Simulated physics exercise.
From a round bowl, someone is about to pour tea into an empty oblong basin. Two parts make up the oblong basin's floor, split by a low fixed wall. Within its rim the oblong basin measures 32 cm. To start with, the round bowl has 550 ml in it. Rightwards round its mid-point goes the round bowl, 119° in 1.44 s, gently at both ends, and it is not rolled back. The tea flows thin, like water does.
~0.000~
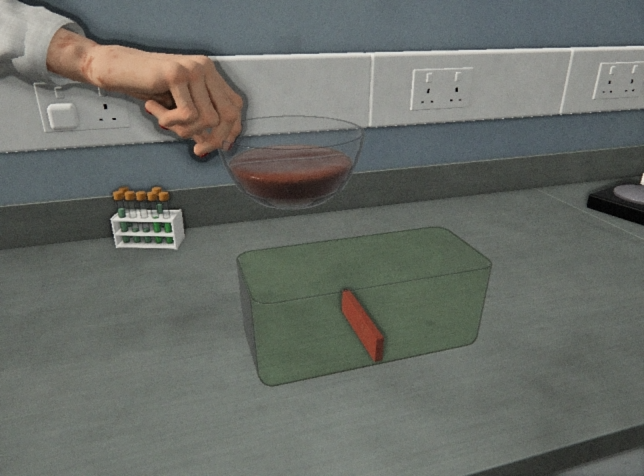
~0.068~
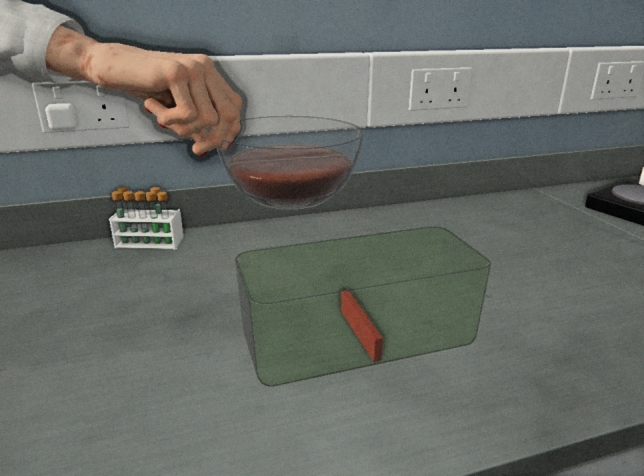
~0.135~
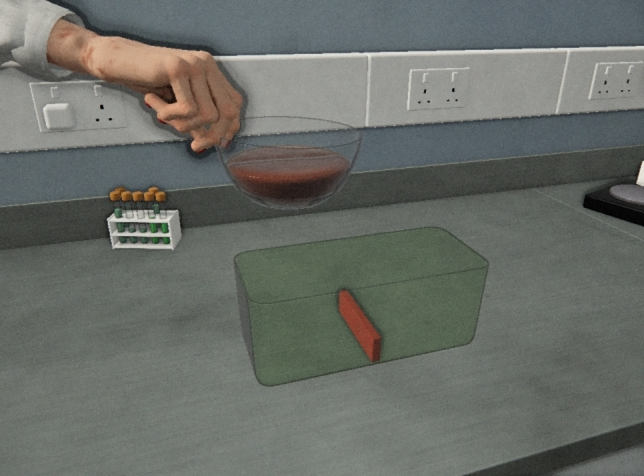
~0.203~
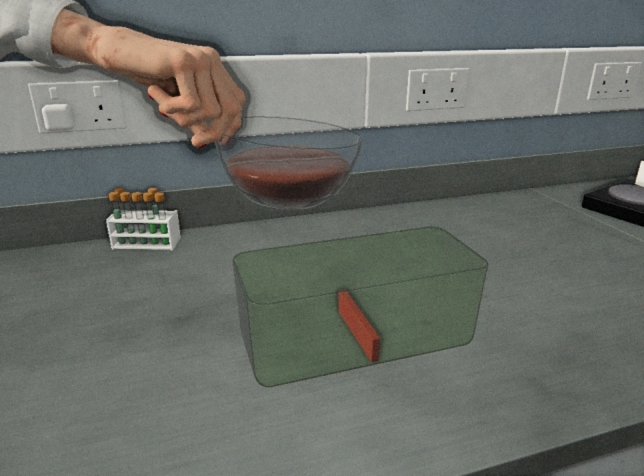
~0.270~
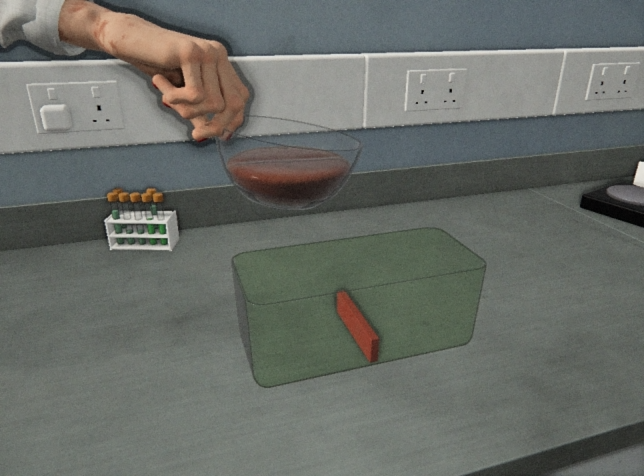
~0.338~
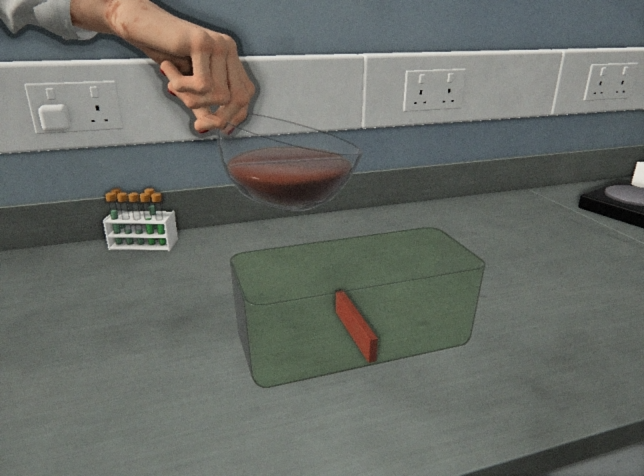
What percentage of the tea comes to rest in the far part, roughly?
80 %.
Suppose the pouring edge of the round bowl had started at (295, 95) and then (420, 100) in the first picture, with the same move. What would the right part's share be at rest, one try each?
First 10, then 80 per cent.
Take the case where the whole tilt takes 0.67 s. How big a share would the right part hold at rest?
Then about 65 per cent.
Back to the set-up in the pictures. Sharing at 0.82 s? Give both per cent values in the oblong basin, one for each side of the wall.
Left side near 0, right side near 22.
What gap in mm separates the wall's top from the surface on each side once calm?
On the left it's about 32 mm; on the right, about 16 mm.
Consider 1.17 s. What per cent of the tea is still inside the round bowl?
About 0 per cent.
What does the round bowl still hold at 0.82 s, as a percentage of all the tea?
Close to 46 in a hundred.
After 0.82 s the tilt is 72° and 45 per cent is still to pour, 0 is left of the wall and 21 right of it.
After 1.17 s the tilt is 109° and 0 per cent is still to pour, 17 is left of the wall and 80 right of it.
After 1.54 s the tilt is 119° and 0 per cent is still to pour, 19 is left of the wall and 80 right of it.
After 1.94 s the tilt is 119° and 0 per cent is still to pour, 19 is left of the wall and 80 right of it.
In the end 19 per cent lies left of the wall, 80 right of it and 0 outside.
